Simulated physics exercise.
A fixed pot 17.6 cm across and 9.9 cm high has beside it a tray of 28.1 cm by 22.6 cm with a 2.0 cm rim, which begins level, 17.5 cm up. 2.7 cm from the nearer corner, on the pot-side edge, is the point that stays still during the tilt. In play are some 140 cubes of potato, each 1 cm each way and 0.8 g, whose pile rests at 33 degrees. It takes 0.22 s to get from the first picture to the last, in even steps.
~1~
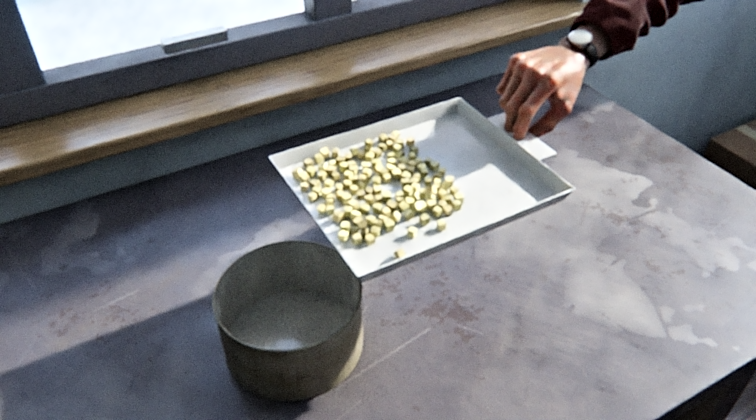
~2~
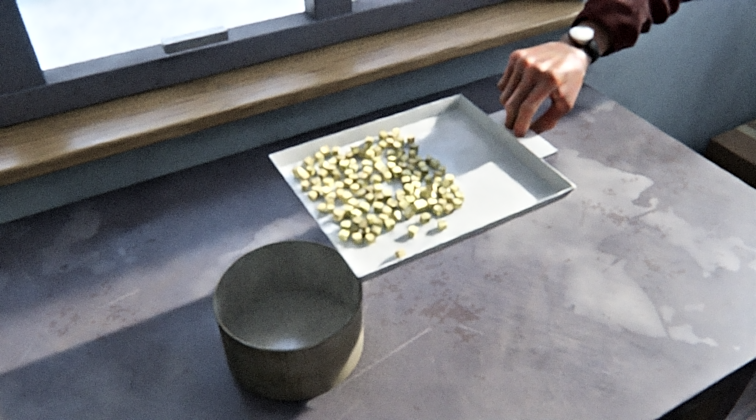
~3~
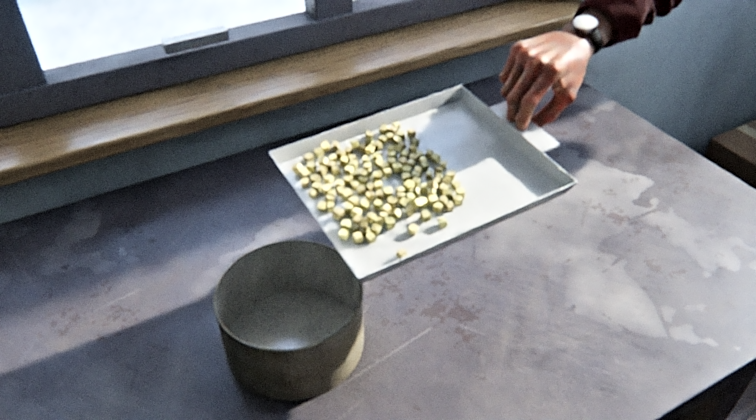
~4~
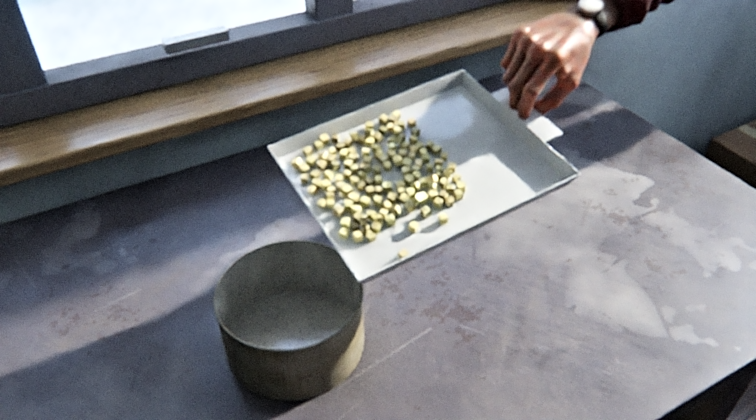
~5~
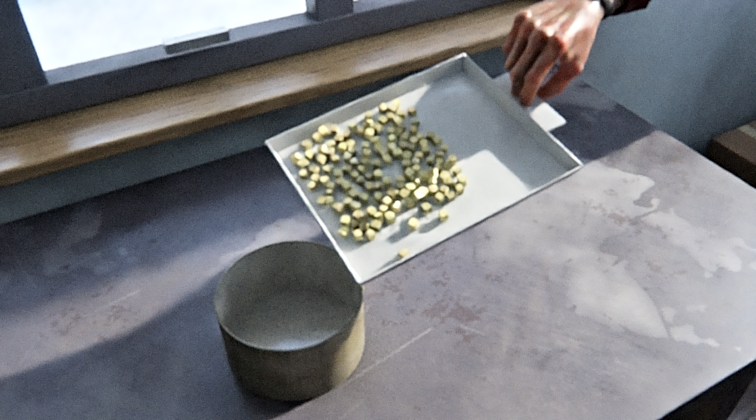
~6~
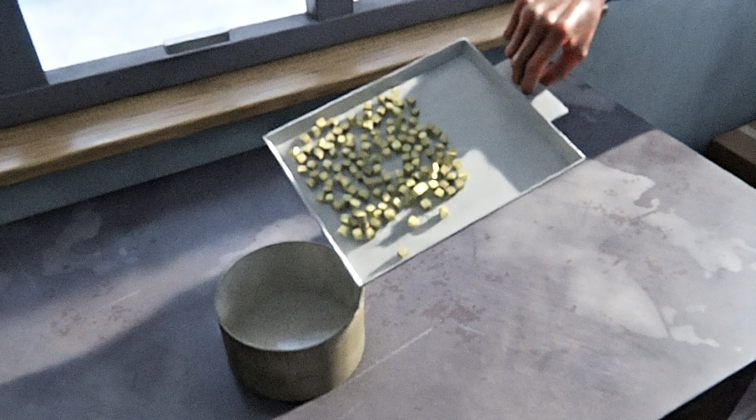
A shallow pale tray scattered with small yellowish cubes starts level, then tilts gradually toward a round dark pot on a grey tabletop, as a hand raises its handle at the right; the cubes stay in place on it.
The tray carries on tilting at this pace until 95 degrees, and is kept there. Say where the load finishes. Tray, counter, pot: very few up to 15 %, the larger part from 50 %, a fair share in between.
Tray very few; counter the larger part; pot very few.
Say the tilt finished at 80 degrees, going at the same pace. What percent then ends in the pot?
The pot would get around 5 per cent.
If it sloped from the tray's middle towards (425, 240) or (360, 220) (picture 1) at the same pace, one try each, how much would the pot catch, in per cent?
About 0 per cent on the first try and 70 per cent on the second.
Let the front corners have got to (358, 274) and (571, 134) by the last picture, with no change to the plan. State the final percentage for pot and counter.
Per cent by place - pot 70, counter 30.
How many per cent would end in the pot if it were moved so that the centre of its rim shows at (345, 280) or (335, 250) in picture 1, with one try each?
Roughly 0 per cent, then 0 per cent.
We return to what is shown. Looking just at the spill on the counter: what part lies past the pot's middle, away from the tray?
It comes to near 70 percent.
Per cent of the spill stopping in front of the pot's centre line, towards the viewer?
Near 100 in a hundred.
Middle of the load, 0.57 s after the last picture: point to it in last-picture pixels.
Expected load position: Near (347, 303).
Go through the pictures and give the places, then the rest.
The first frame shows tray tilt 0 degrees, front corners at (361, 270) and (566, 187); middle of the pieces at (376, 182); pot at (288, 291).
The second frame shows tray tilt 1 degrees, front corners at (361, 270) and (567, 185); middle of the pieces at (377, 180).
The third frame shows tray tilt 3 degrees, front corners at (361, 271) and (569, 180), lowest corner left front; middle of the pieces at (377, 177).
The fourth frame shows tray tilt 8 degrees, front corners at (361, 273) and (571, 172), lowest corner left front; middle of the pieces at (377, 170).
The fifth frame shows tray tilt 12 degrees, front corners at (361, 275) and (574, 164), lowest corner left front; middle of the pieces at (377, 164).
The sixth frame shows tray tilt 17 degrees, front corners at (361, 277) and (576, 157), lowest corner left front; middle of the pieces at (376, 159); pot at (290, 291).
Then, 0.34 s after the last picture, tilt 55 degrees; the tray holds 100 %, the pot 0 %.
Then, 0.57 s after the last picture, tilt 80 degrees; the tray holds 50 %, the pot 0 %.
Then, 0.91 s after the last picture, tilt 95 degrees; the tray holds 0 %, the pot 0 %.
In the end, tray 0 %, counter 100 %, pot 0 %.
